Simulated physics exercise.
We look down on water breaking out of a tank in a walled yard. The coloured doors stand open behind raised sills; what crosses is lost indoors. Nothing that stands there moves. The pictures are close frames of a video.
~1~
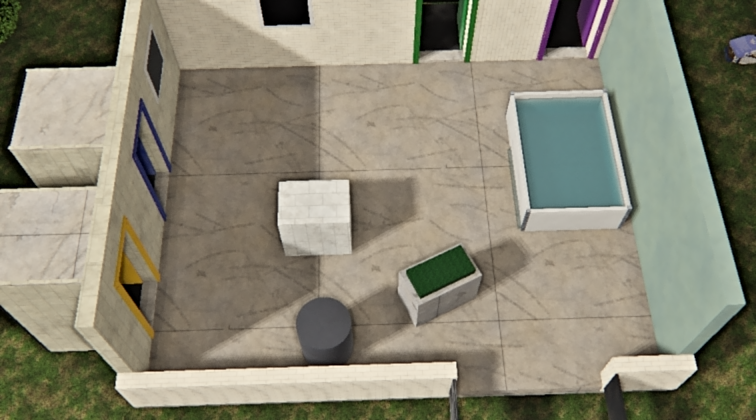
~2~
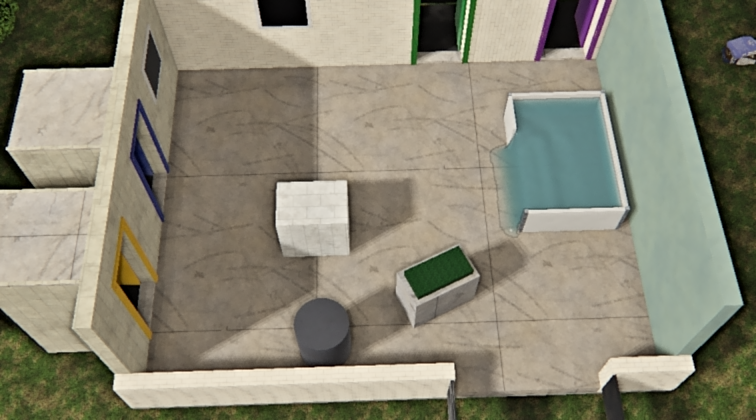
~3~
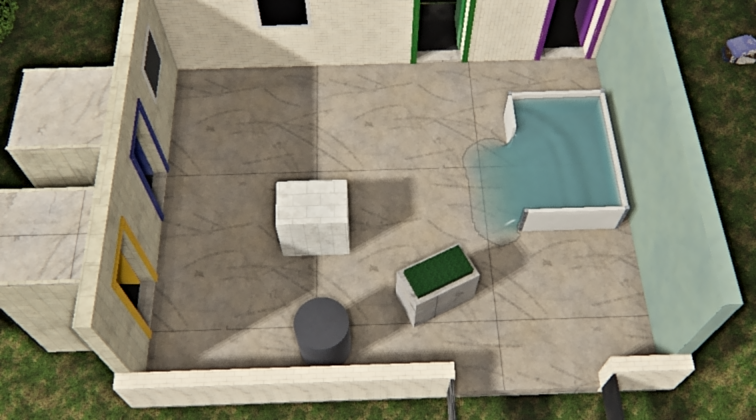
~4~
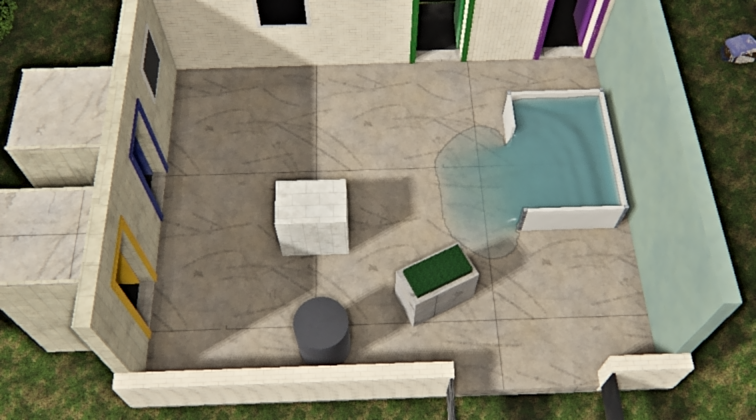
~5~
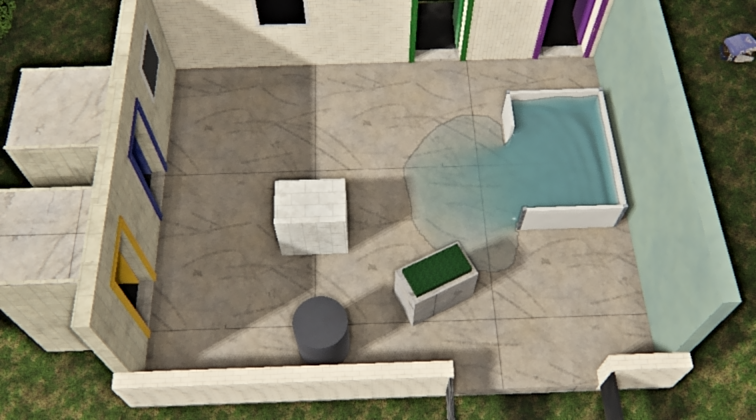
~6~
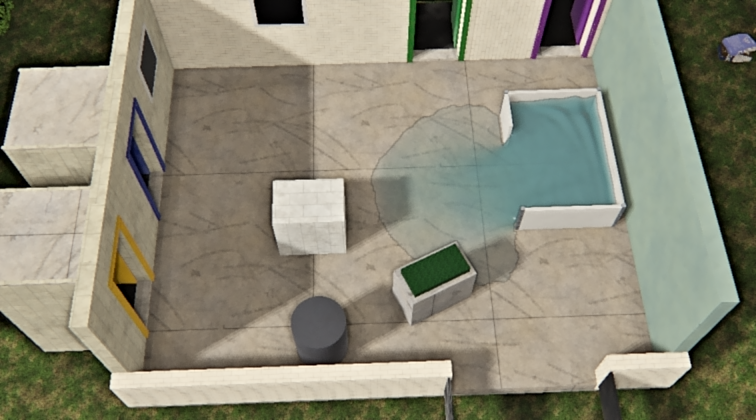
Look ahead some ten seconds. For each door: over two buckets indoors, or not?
In the end: The blue door lets in a lot; the yellow door lets in a lot; the green door admits no more than that; the purple door admits no more than that.
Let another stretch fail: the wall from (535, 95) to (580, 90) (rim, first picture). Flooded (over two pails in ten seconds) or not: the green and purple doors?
In short: Green door is under, purple door passes that mark.
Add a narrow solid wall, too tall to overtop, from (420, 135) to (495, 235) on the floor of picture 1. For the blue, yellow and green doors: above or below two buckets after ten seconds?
One by one: Blue door is under; yellow door is under; green door passes that mark.
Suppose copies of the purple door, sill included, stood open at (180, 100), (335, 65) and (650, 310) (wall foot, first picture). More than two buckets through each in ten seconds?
In turn: Is over, is under, is under.
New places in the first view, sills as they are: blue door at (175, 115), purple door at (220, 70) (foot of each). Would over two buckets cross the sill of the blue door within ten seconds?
My reading: The blue door takes more.
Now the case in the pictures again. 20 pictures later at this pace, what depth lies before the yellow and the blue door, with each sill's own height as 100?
About 180 and 350 per cent.
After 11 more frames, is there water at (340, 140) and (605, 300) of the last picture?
As listed: Flooded, not flooded.
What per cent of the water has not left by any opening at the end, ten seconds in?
Close to 84 %.
A moment on, water covers 25 % of the floor; the blue door not reached, the yellow door not reached, the green door not reached, the purple door not reached.
Next, water covers 45 % of the floor; the blue door under two buckets in, the yellow door not reached, the green door not reached, the purple door not reached.
Then, water covers 65 % of the floor; the blue door far over two buckets in, the yellow door under two buckets in, the green door not reached, the purple door not reached.
Later, water covers 75 % of the floor; the blue door far over two buckets in, the yellow door over two buckets in, the green door not reached, the purple door not reached.
In the end, water covers 85 % of the floor; the blue door far over two buckets in, the yellow door over two buckets in, the green door wet at the sill, nothing in, the purple door not reached.
